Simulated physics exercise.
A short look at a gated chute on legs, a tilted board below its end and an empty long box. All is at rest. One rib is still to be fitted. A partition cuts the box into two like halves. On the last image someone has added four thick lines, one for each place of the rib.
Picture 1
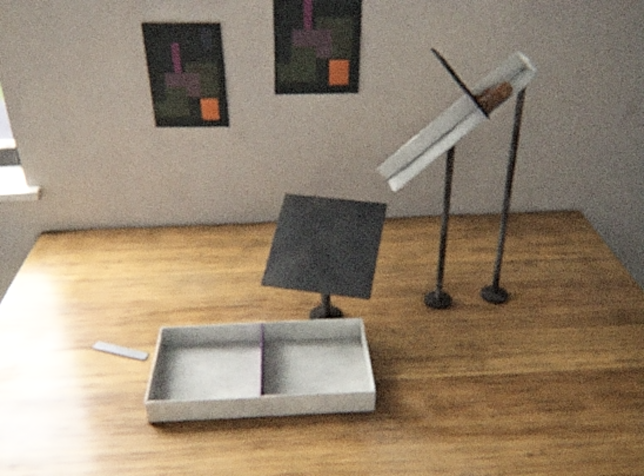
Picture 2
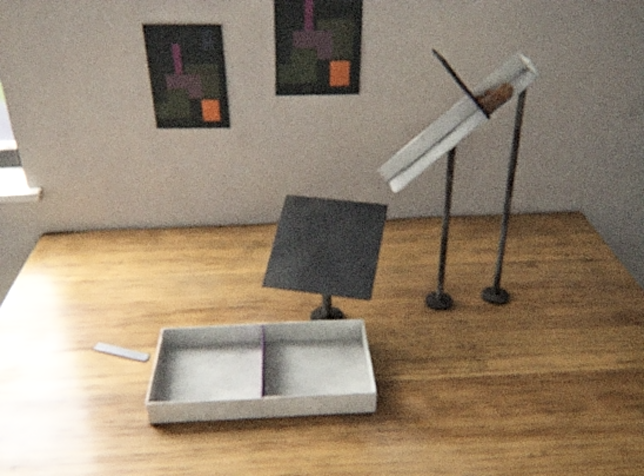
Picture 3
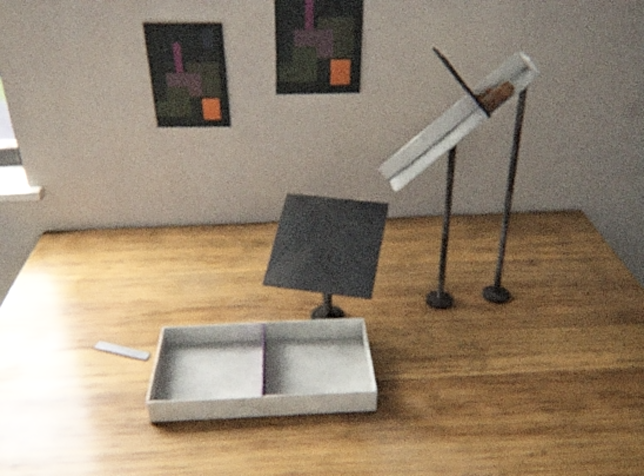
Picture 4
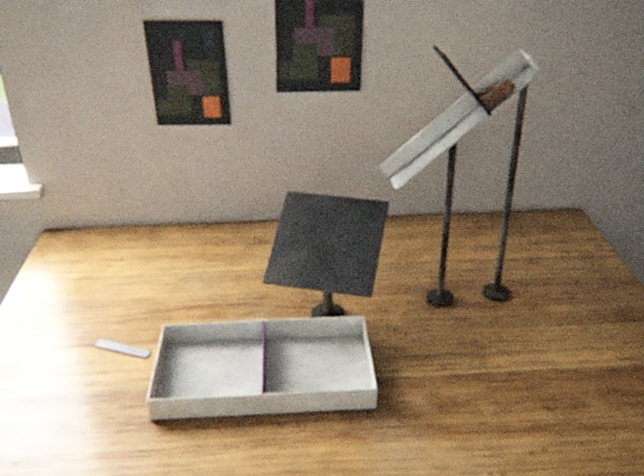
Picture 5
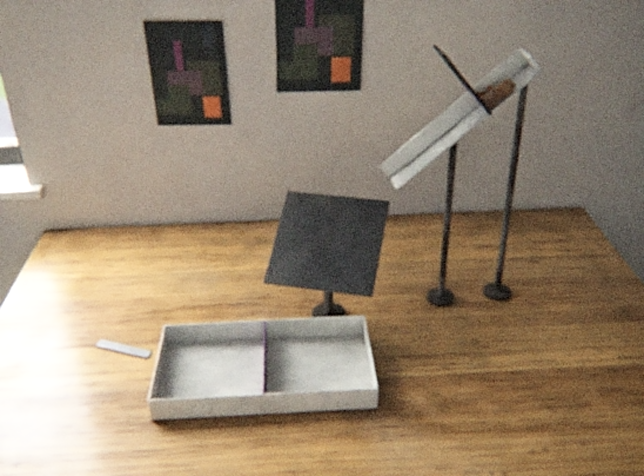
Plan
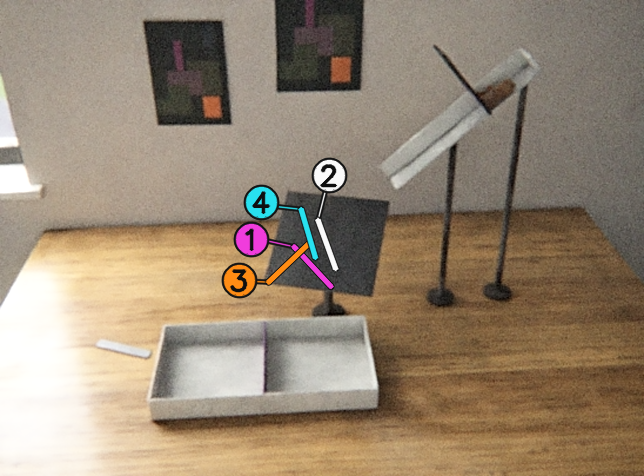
A sloping chute on thin legs, its gate shut on a brown load, stood above a tilted dark board and an empty, divided pale box on a wooden table, and nothing visibly moved.
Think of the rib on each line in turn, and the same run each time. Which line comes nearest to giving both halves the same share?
Line 3.
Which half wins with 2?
Right.
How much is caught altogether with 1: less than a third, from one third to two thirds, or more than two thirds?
Line 1 gives more than two thirds.
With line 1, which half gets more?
Right.
On the marked copy, line 1 from (294, 246) to (330, 286); line 2 from (318, 220) to (335, 268); line 3 from (311, 241) to (268, 282); line 4 from (301, 209) to (315, 257).
If 1 is chosen, of what is caught, none at all in the left half, the whole lot in the right.
If 2 is chosen, of what is caught, only a few in the left half, all but a few in the right.
If 3 is chosen, of what is caught, close to half in the left half, close to half in the right.
If 4 is chosen, of what is caught, a small share in the left half, all but a few in the right.
